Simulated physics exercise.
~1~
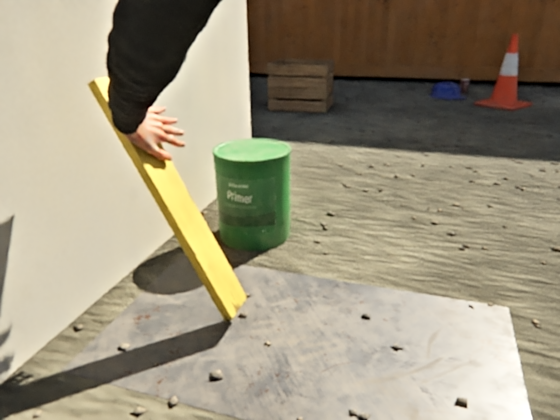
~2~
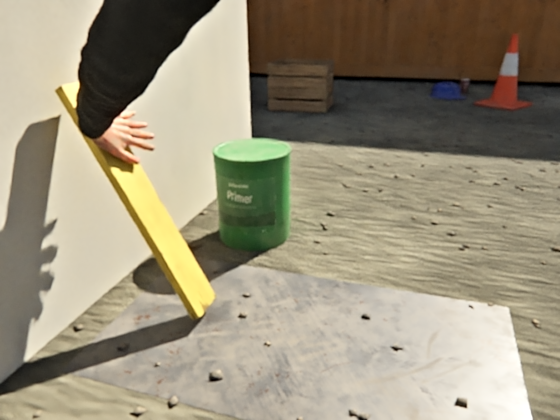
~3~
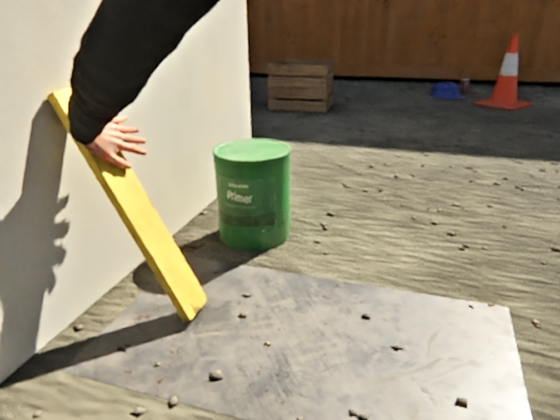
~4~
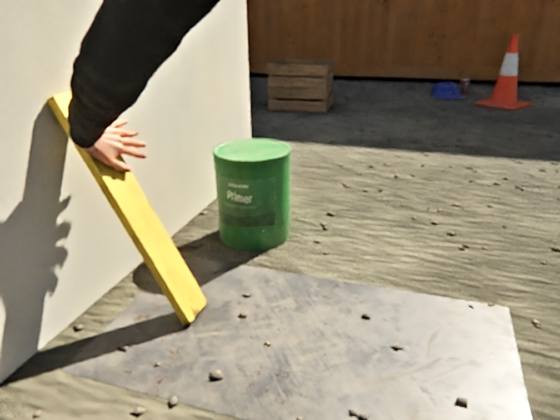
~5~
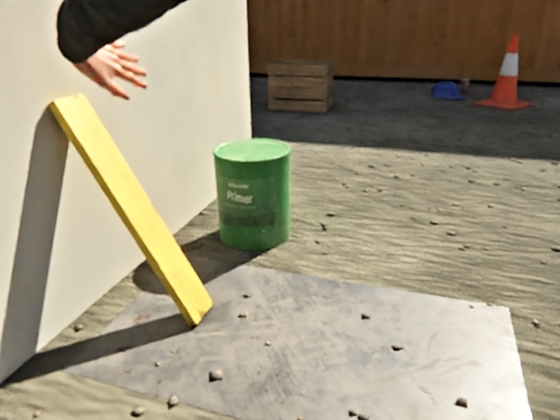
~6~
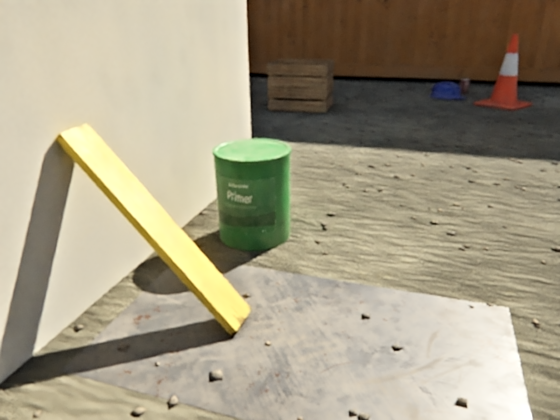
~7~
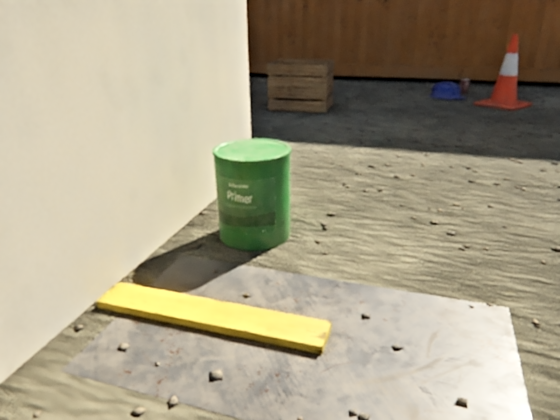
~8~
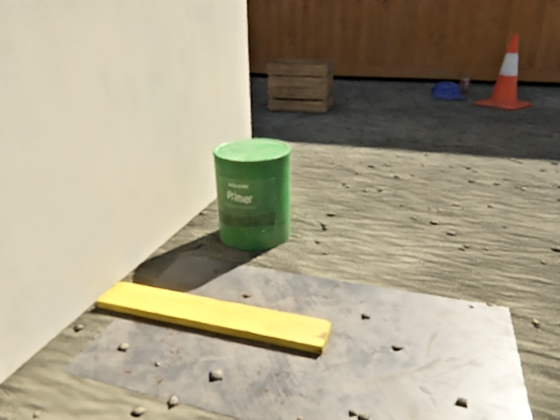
Yellow plank leaned against a pale wall by a hand, then released, sliding down to lie flat beside a green pail.
